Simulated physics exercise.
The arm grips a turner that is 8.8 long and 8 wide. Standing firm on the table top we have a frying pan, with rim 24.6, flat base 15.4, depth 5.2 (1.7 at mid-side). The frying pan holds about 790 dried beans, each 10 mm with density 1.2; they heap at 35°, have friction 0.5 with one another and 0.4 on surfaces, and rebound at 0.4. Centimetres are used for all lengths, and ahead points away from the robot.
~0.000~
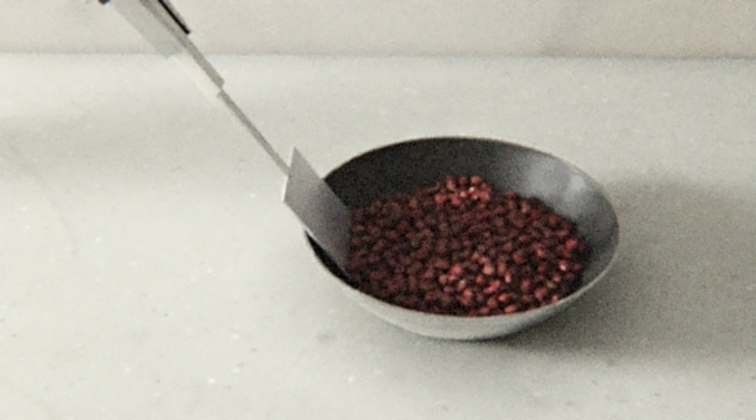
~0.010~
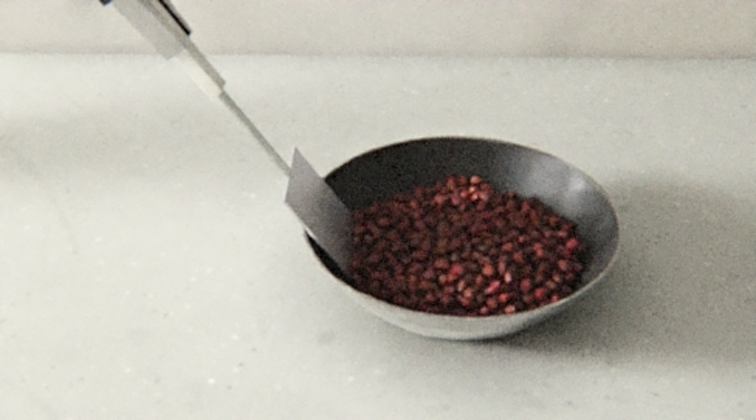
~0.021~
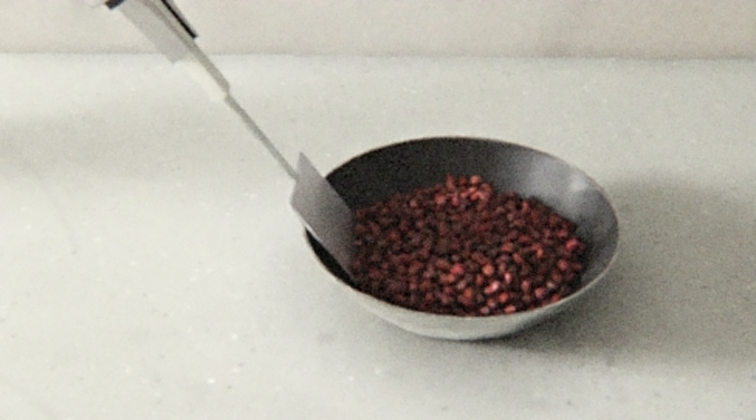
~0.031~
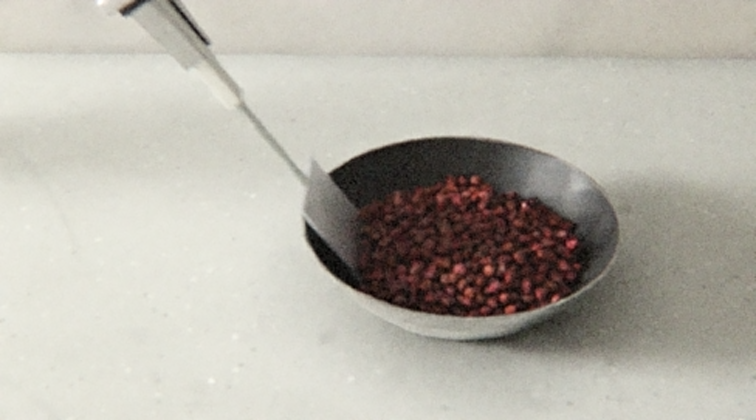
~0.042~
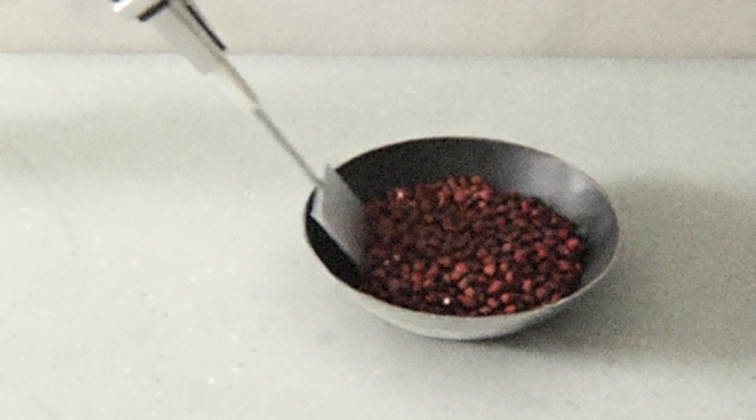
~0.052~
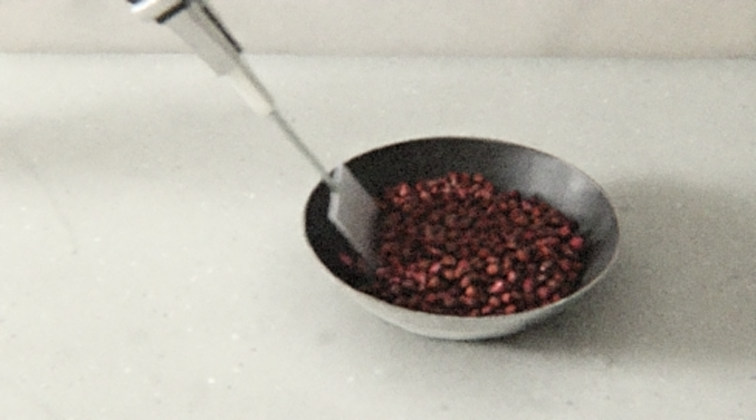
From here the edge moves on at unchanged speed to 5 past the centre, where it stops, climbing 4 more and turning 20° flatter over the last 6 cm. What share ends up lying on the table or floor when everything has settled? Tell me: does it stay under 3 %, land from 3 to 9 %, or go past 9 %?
It goes past 9 %.
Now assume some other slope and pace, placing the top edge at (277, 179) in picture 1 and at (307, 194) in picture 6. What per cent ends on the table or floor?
Near 5 in a hundred.
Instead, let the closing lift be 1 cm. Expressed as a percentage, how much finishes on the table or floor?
Roughly 5 per cent.
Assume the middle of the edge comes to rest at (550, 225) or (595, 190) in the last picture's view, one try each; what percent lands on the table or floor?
Roughly 30 and 40 per cent.
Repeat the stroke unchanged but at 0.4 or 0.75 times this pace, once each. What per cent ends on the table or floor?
Some 0 per cent, then some 5 per cent, on the table or floor.
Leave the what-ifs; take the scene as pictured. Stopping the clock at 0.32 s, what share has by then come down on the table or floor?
Around 15 %.
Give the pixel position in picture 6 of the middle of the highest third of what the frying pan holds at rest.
Somewhere near (552, 233) in the last picture.
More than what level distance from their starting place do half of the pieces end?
I'd guess close to 3 centimetres.
After 0.08 s, sloping 55°, highest piece 9 above the table; 789 in the frying pan, 1 on the blade or in flight.
After 0.11 s, sloping 49°, highest piece 13 above the table; 789 in the frying pan, 1 on the blade or in flight.
After 0.32 s, sloping 36°, highest piece 24 above the table; 670 in the frying pan, 99 on the table or floor, 21 on the blade or in flight.
After 1.37 s, sloping 36°, highest piece 6 above the table; 669 in the frying pan, 121 on the table or floor.
At rest, 669 in the frying pan, 121 on the table or floor. That is 15 % on the table or floor.
